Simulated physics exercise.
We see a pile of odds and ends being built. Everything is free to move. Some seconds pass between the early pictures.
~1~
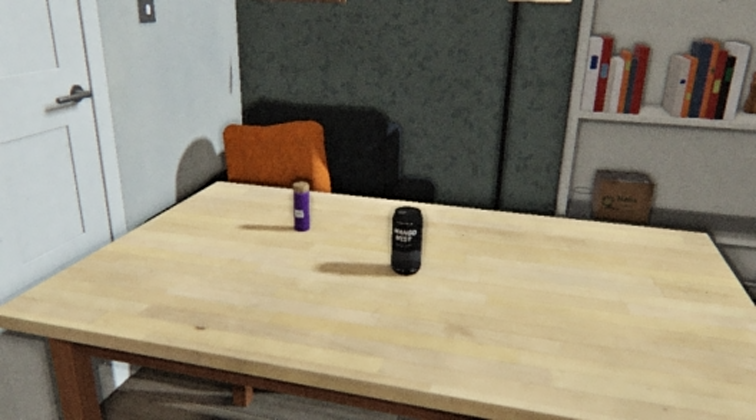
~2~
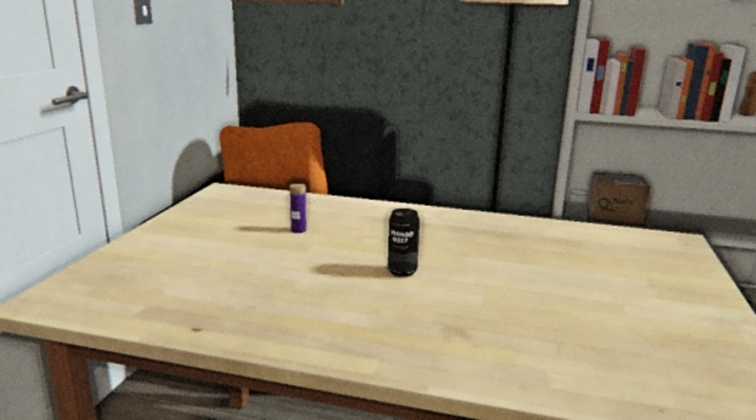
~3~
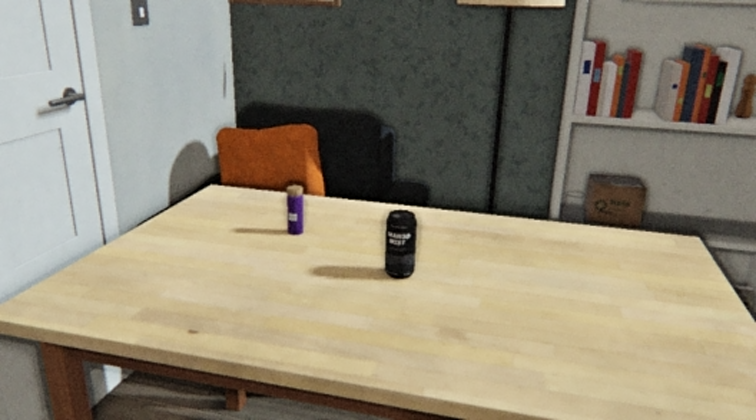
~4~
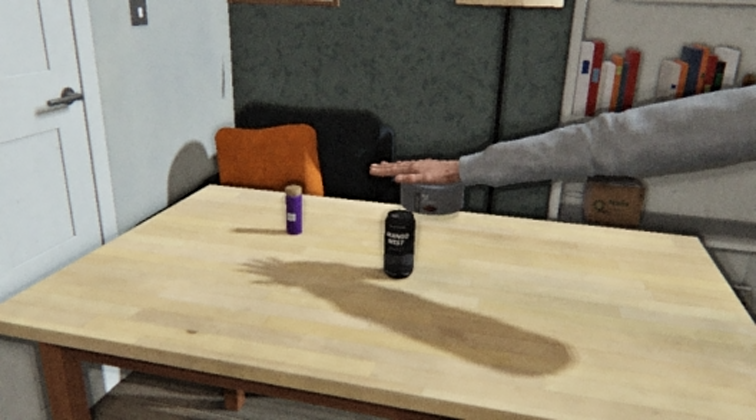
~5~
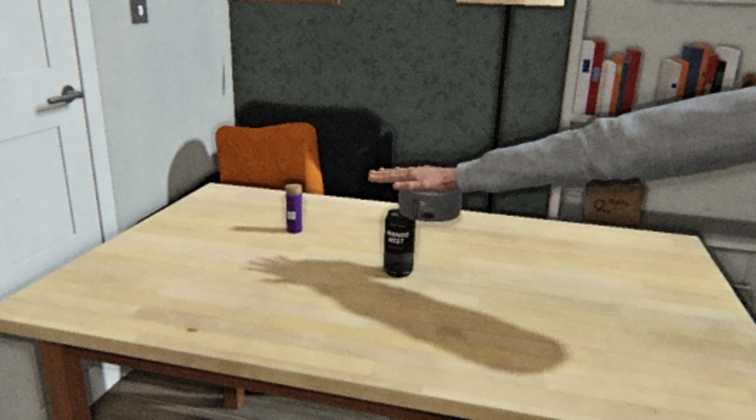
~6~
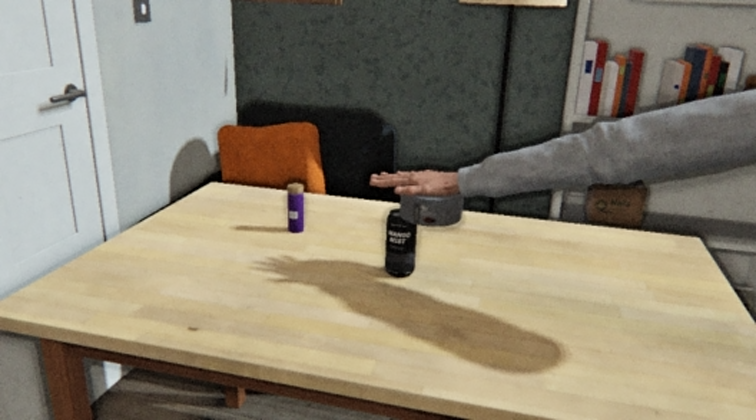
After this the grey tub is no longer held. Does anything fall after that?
In the end the pile gives way.
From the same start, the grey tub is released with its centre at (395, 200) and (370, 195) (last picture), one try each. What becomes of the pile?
In the first case it stays up; in the second case it gives way.
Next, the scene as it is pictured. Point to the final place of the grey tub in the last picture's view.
Around (495, 274).
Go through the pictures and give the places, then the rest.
The last thing is not in view yet; purple shaker (301, 207), in the first frame.
The last thing is not in view yet; purple shaker (298, 209), in the second frame.
The last thing is not in view yet; purple shaker (295, 210), in the third frame.
On its way; grey tub (432, 192); purple shaker (294, 210), in the fourth frame.
On its way; grey tub (430, 198); purple shaker (294, 209), in the fifth frame.
Set down, still held; grey tub (432, 203); purple shaker (296, 208), in the sixth frame.
Then, 0.30 s later than the last frame, grey tub now fallen.
Then, 0.50 s later than the last frame, things are still on the move.
Then, 0.70 s later than the last frame, as before.
When it is over, fallen, grey tub; the other 2 as before. End places, in pixels of the last picture, grey tub near (495, 274). The pile loses its balance.
